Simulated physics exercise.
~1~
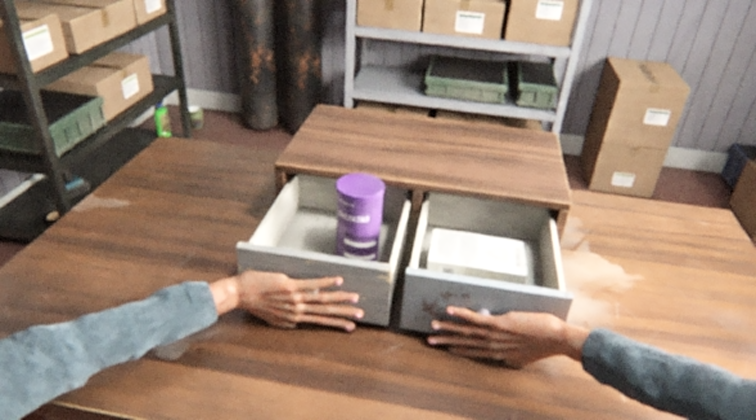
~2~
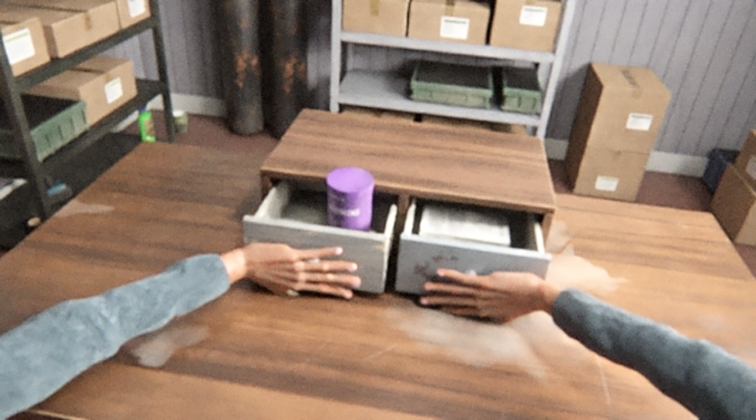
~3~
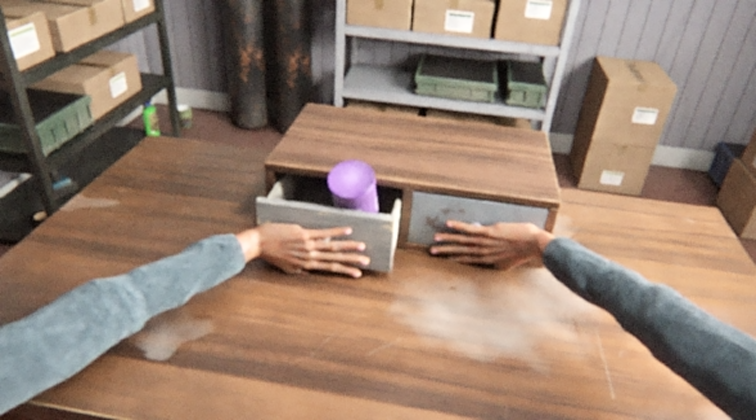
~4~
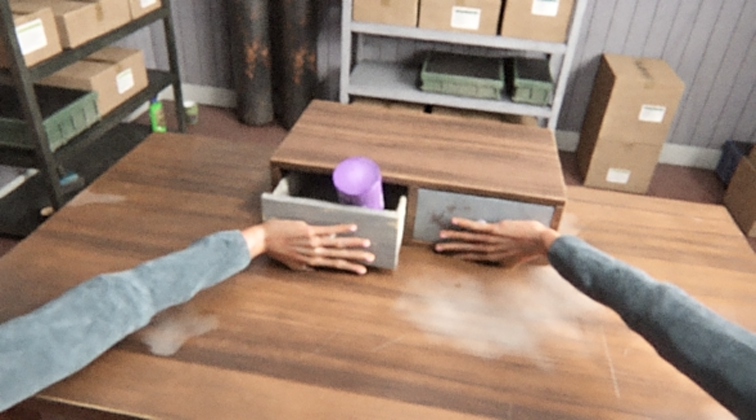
Two hands pushing both drawers of a low wooden cabinet, the right closing while the left jams partly open, purple tin leaning.
